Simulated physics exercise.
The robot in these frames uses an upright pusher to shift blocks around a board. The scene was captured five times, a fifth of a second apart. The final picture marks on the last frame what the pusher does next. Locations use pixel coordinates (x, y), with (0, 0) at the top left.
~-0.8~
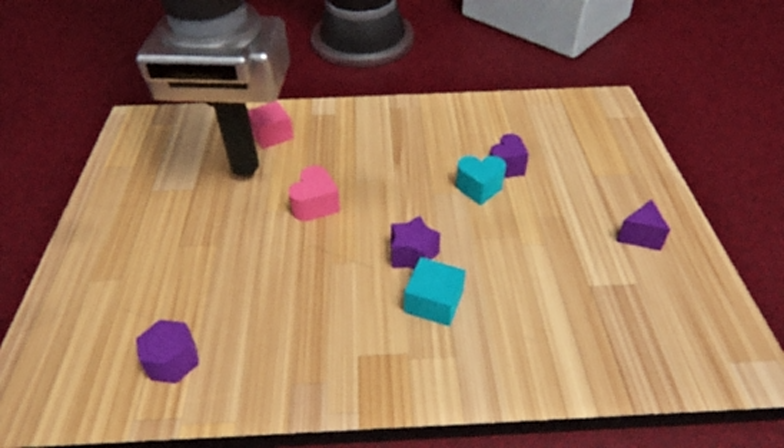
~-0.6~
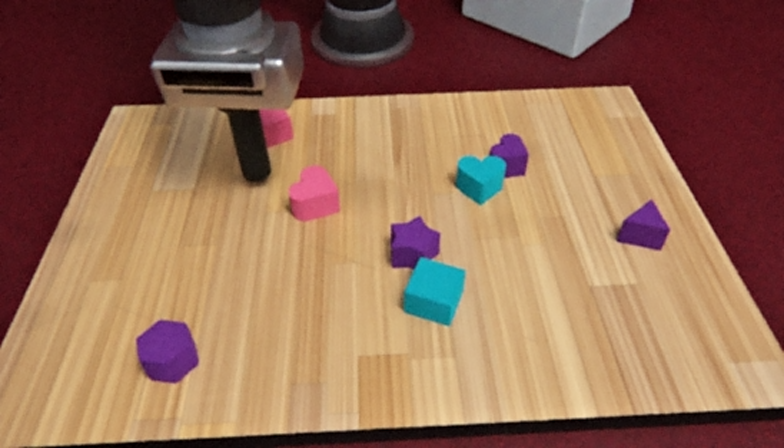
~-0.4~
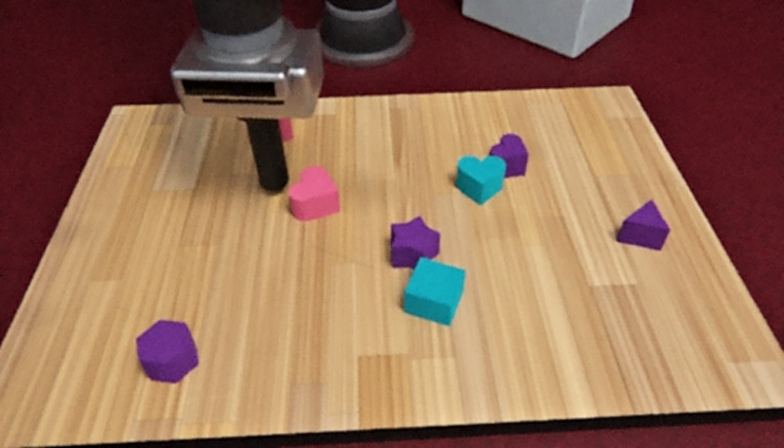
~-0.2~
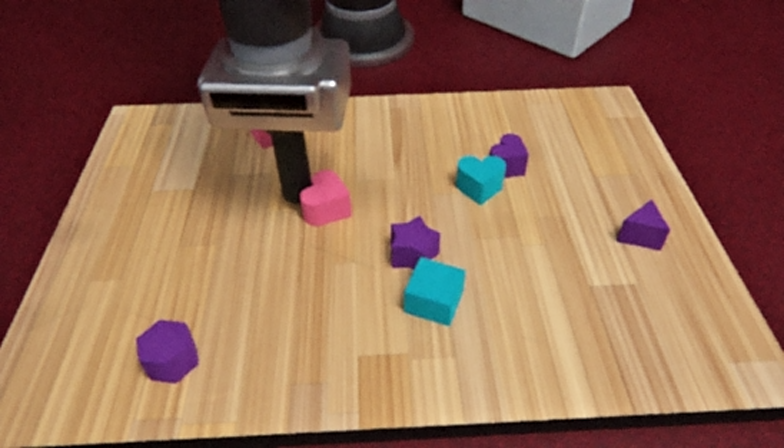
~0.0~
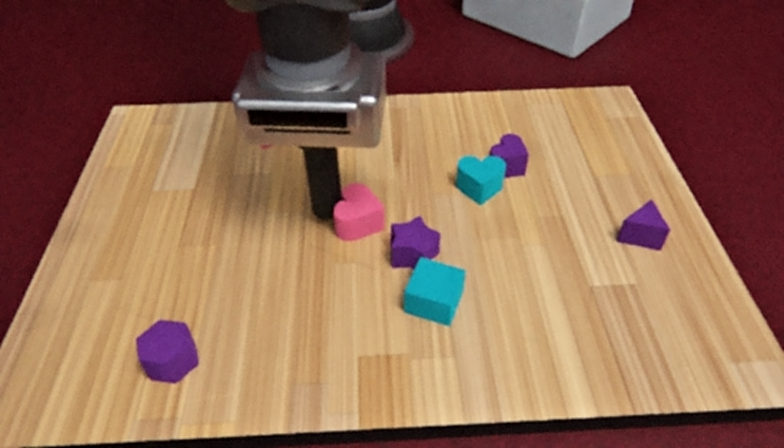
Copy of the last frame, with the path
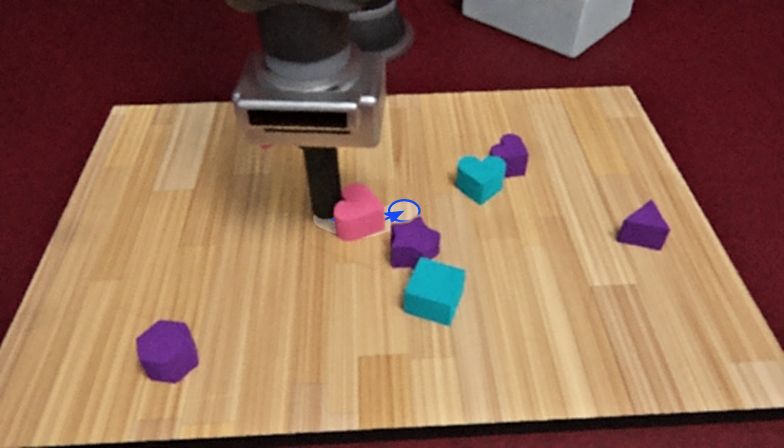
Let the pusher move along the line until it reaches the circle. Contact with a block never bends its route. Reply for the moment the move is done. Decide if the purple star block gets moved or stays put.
It is no longer where it was.
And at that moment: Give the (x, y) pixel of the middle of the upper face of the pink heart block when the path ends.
If I read the scene right, the answer is (428, 205).
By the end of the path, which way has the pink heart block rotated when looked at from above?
Verdict: Clockwise.
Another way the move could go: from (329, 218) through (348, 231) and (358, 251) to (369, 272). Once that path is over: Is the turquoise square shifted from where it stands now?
I'd say no.
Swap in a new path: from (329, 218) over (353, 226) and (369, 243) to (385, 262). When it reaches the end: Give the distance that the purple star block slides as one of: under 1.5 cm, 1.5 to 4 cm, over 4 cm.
That block covers between 1.5 and 4 cm.
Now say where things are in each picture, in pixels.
Pusher tip at (245, 168); block tops, pink heart block at (313, 183); purple star block at (413, 233); turquoise heart block at (482, 167), in the first frame.
Pusher at (257, 174); blocks unchanged, in the second frame.
Pusher at (275, 183); blocks unchanged, in the third frame.
Pusher at (298, 195); pink heart block at (325, 188), in the fourth frame.
Pusher at (328, 210); pink heart block at (357, 202); purple star block at (413, 233); turquoise heart block at (482, 167), in the fifth frame.
Path on the board, from (329, 218) over (353, 226) and (380, 221) to (404, 211).
What follows on the original path. Halfway along, pusher at (369, 218); pink heart block at (400, 210); purple star block at (420, 238).
At the end, pusher at (404, 203); pink heart block at (428, 205), turned 30° clockwise; purple star block at (422, 239); turquoise heart block in place.
